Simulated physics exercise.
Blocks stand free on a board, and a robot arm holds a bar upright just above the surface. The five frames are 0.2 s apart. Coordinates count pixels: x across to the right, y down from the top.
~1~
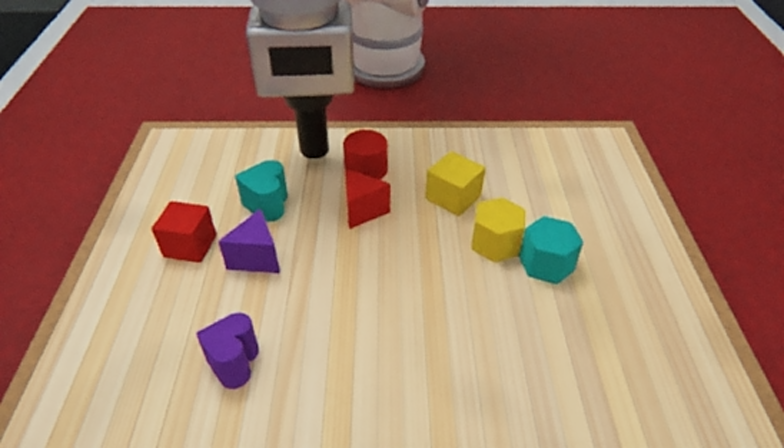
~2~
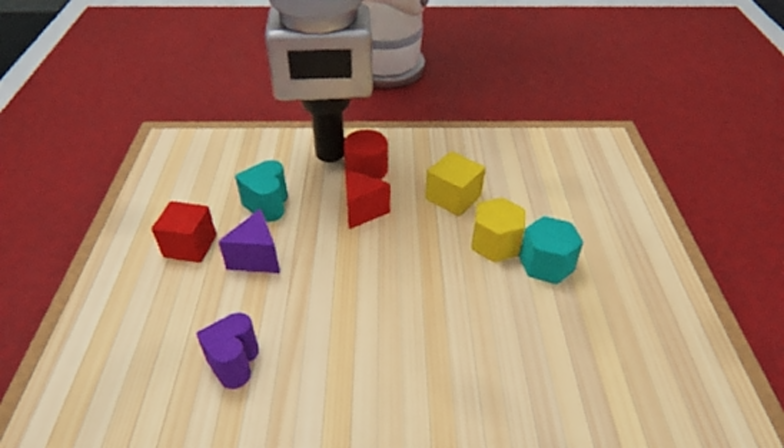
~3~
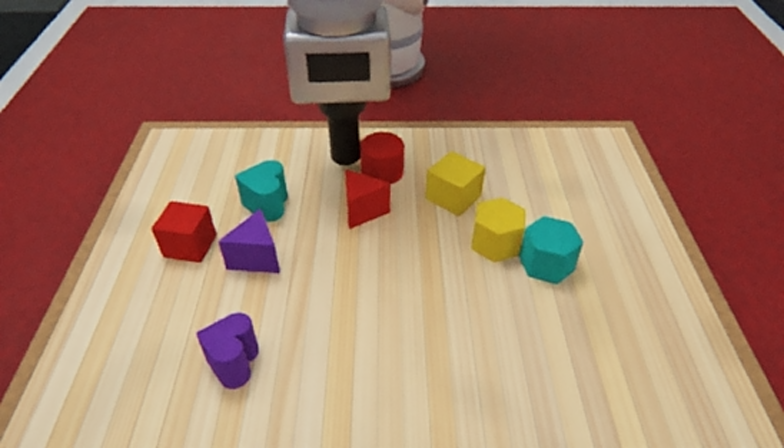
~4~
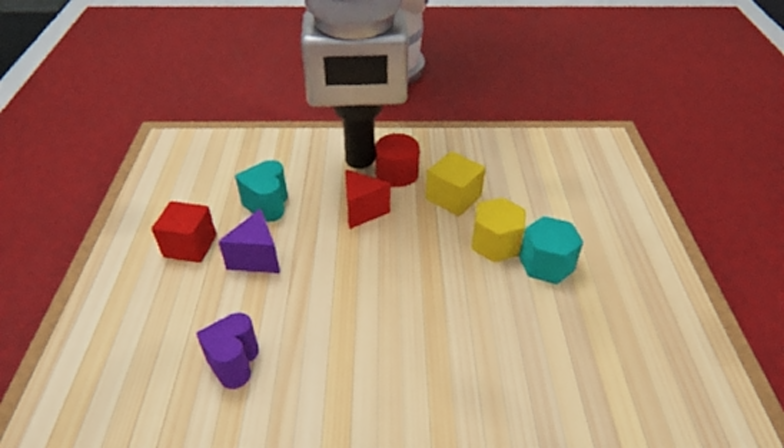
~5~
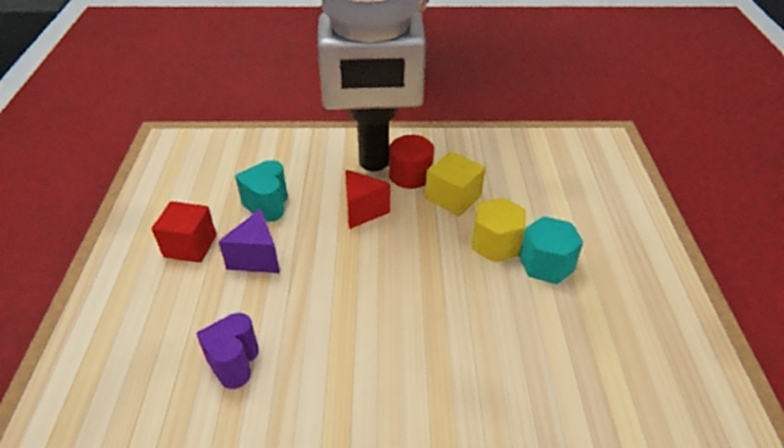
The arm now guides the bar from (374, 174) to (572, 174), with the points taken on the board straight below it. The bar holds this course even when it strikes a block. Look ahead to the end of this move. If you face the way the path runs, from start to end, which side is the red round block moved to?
Toward the left.
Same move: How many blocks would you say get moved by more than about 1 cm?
Total: Two.
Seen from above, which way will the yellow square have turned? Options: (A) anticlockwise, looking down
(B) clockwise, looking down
Answer: B.
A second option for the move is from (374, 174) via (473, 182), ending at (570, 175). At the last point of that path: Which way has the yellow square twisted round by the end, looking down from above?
From above, clockwise.
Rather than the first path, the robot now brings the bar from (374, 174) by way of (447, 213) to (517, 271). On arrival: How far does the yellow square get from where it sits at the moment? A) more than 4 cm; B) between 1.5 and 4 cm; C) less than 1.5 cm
B.
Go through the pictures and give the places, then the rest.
The first picture shows bar's lower end (315, 151); red triangle (361, 184); red round block (365, 141); yellow square (456, 168).
The second picture shows bar (331, 155); blocks still.
The third picture shows bar (346, 158); red round block (382, 143).
The fourth picture shows bar (360, 161); red round block (397, 145).
The fifth picture shows bar (374, 164); red triangle (361, 184); red round block (412, 146); yellow square (456, 168).
The first path, step by step. One third of the way, bar (442, 163); red round block (481, 142); yellow square (473, 172), turned 40° clockwise.
Two thirds of the way, bar (510, 163); red round block (545, 136); yellow square (473, 172), turned 40° clockwise.
At the end, bar (575, 163); red triangle still; red round block (589, 126); yellow square (473, 172), turned 40° clockwise.
